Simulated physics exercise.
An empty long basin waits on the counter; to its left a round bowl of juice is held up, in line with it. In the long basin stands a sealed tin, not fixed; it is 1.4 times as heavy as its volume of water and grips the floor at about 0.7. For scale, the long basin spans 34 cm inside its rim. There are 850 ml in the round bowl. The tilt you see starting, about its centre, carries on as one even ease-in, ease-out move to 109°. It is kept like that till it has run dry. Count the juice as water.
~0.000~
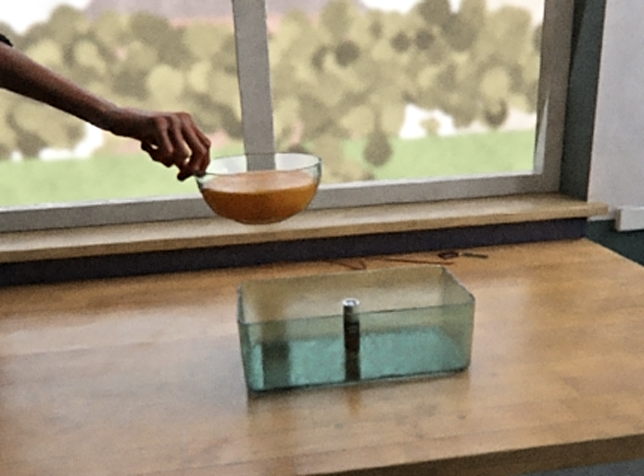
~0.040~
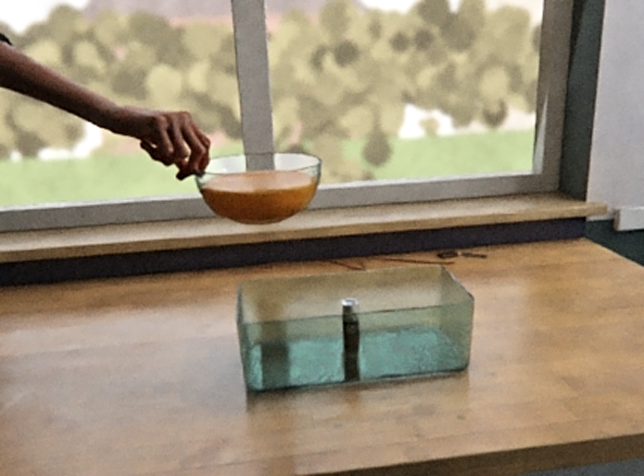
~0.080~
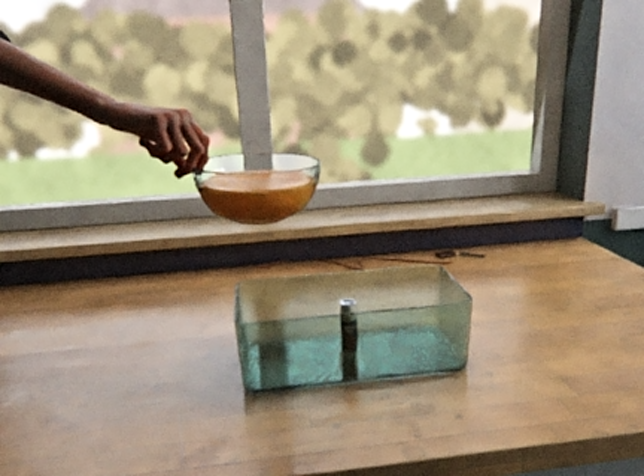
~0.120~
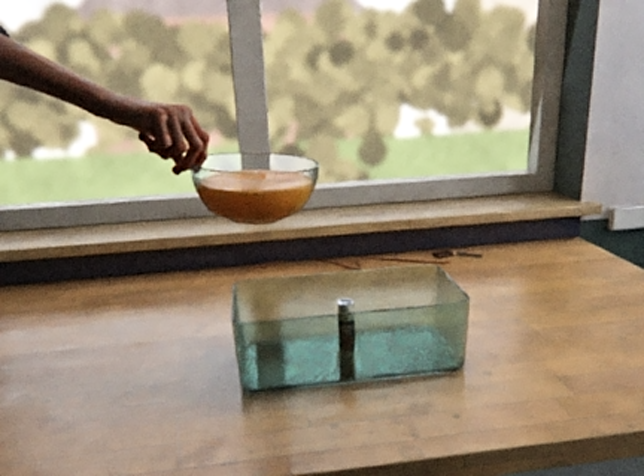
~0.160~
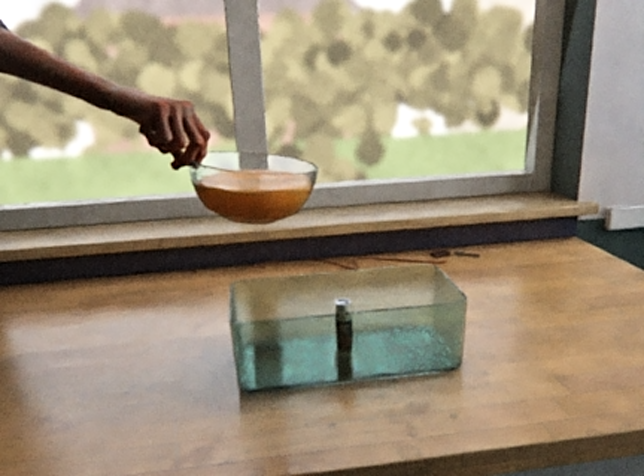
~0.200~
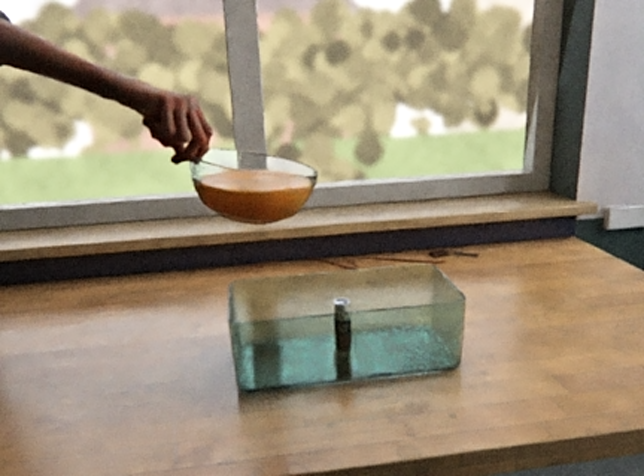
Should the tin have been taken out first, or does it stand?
It stays up.
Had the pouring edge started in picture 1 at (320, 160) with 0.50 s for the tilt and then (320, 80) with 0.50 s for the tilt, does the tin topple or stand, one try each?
First it falls; then it topples.
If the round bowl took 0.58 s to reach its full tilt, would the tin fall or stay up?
Then it remains upright.
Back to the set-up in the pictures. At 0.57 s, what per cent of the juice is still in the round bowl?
Near 40 in a hundred.
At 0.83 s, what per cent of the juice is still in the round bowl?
Some 1 per cent.
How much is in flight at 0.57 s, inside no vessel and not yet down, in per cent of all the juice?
Some 48 per cent.
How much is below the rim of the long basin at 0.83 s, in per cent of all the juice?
About 92 per cent.
Then, 0.57 s in, the tilt is 74° and 40 per cent is still to pour; the tin stands where it began.
Then, 0.83 s in, the tilt is 107° and 1 per cent is still to pour; the tin stands where it began.
Then, 1.12 s in, the tilt is 109° and 0 per cent is still to pour; the tin stands where it began.
Then, 1.42 s in, the tilt is 109° and 0 per cent is still to pour; the tin stands where it began.
Finally, the tin stands where it began.
